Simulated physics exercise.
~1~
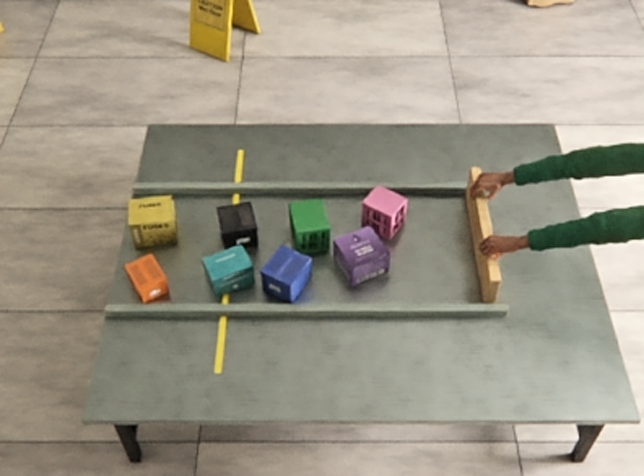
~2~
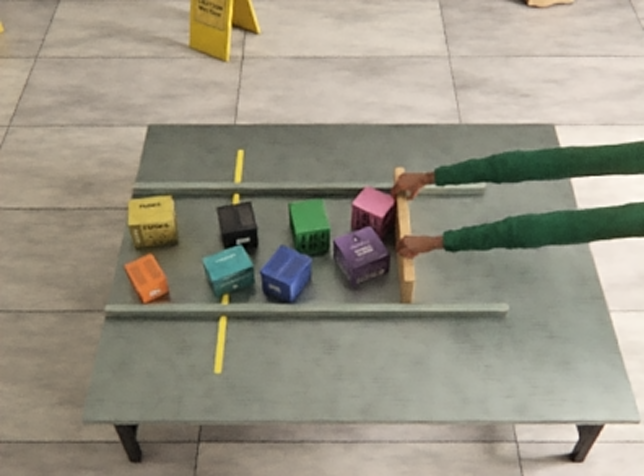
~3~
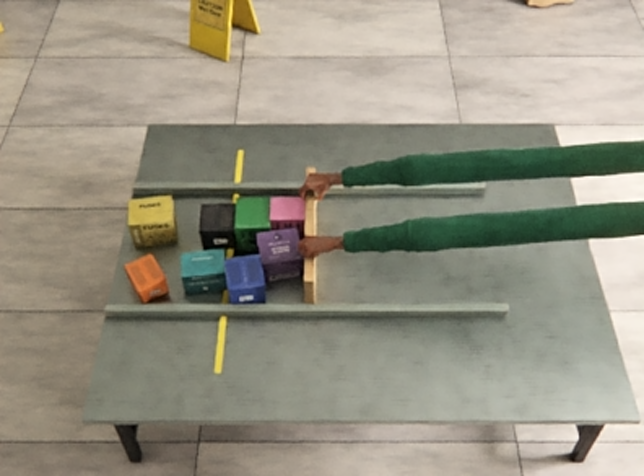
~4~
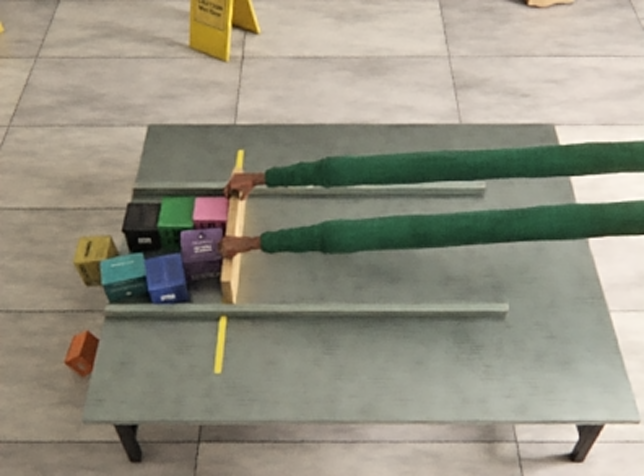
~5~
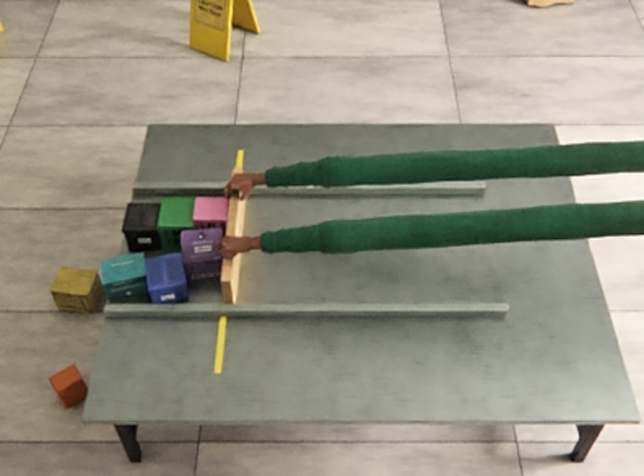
Green-sleeved arms pushing coloured boxes left along a grey table with a plank, stopping at yellow tape as orange and yellow ones fall.
